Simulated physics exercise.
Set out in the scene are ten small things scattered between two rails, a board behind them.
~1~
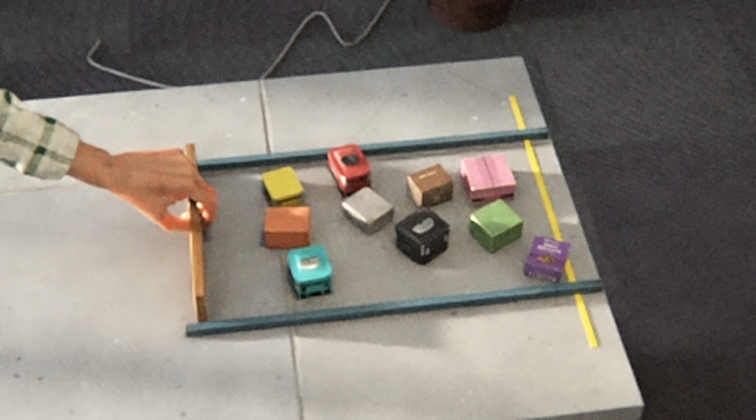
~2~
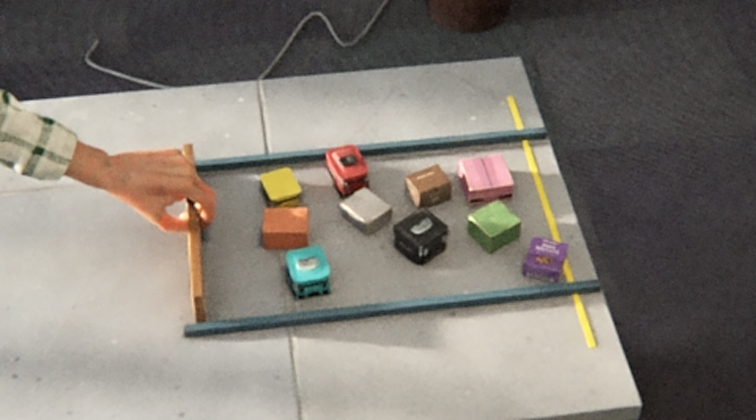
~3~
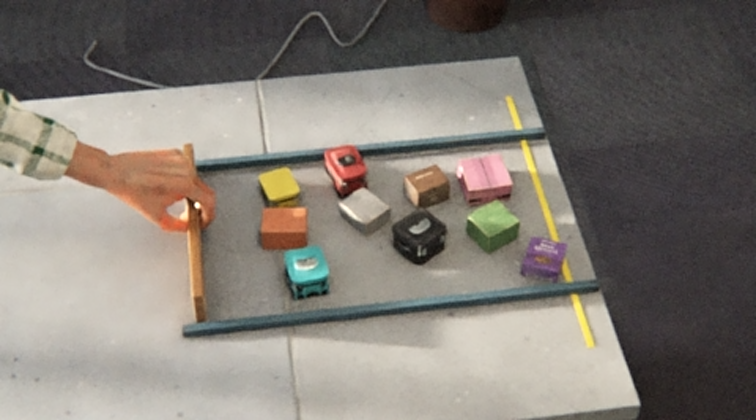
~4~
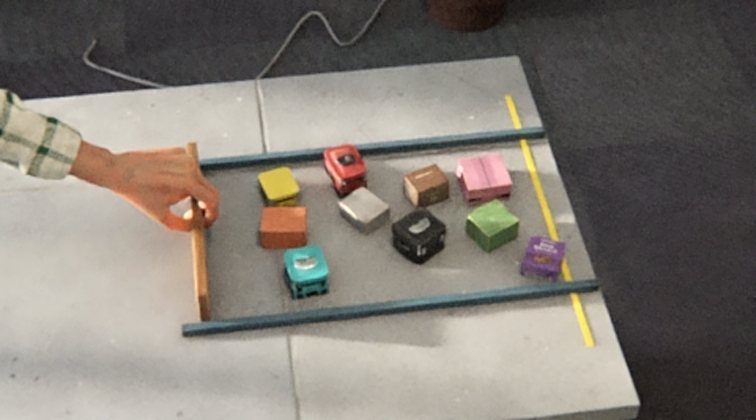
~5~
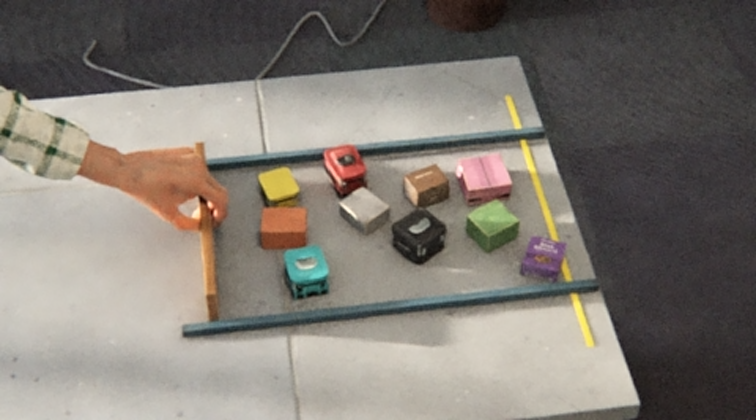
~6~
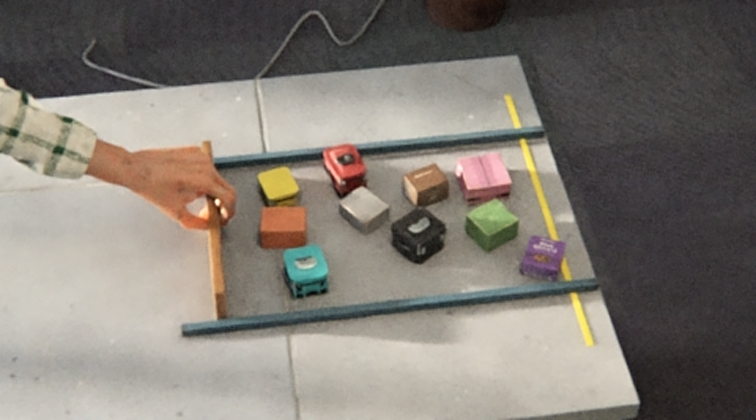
A hand in a pale checked sleeve grips an upright wooden board at the left of a grey slab, seen from above at an angle. Between two dark blue rails lie ten small boxes and blocks, yellow, orange and turquoise nearest the board, red, grey, black and brown mid-way, pink, green and purple near a yellow tape line. The hand first stays almost still, then slides the board slightly right, touching none of them, while the view barely shifts.
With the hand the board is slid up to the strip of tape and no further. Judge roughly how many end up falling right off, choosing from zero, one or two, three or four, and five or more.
I predict more than four will slip off.
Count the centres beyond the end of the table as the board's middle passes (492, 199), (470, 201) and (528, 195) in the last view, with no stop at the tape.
The counts: 3, 1 and 7.
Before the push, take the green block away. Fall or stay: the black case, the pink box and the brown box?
Black case down, pink box down, brown box down.
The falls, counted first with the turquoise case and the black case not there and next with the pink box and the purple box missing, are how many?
Try one: 4; try two: 5.
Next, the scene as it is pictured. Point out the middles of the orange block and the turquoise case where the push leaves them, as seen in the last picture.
They end up close to (566, 196) and (582, 248).
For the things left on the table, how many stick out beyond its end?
Expected count: 3.
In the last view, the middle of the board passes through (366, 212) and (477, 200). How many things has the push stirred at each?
8, then 10.
Early on, none off yet; purple box at rest near (543, 258); pink box at rest near (483, 178); green block at rest near (492, 226).
A while later, none off yet; purple box at rest near (543, 258); pink box travelled about its own width near (526, 162); green block travelled a little near (509, 221).
Further along, one off so far; purple box travelled about its own width near (575, 258); pink box in the air near (566, 400); green block travelled well along near (578, 204).
Finally, the number that fall off is five or more; lost, red case, grey block, black case, brown box, green block, pink box and purple box.
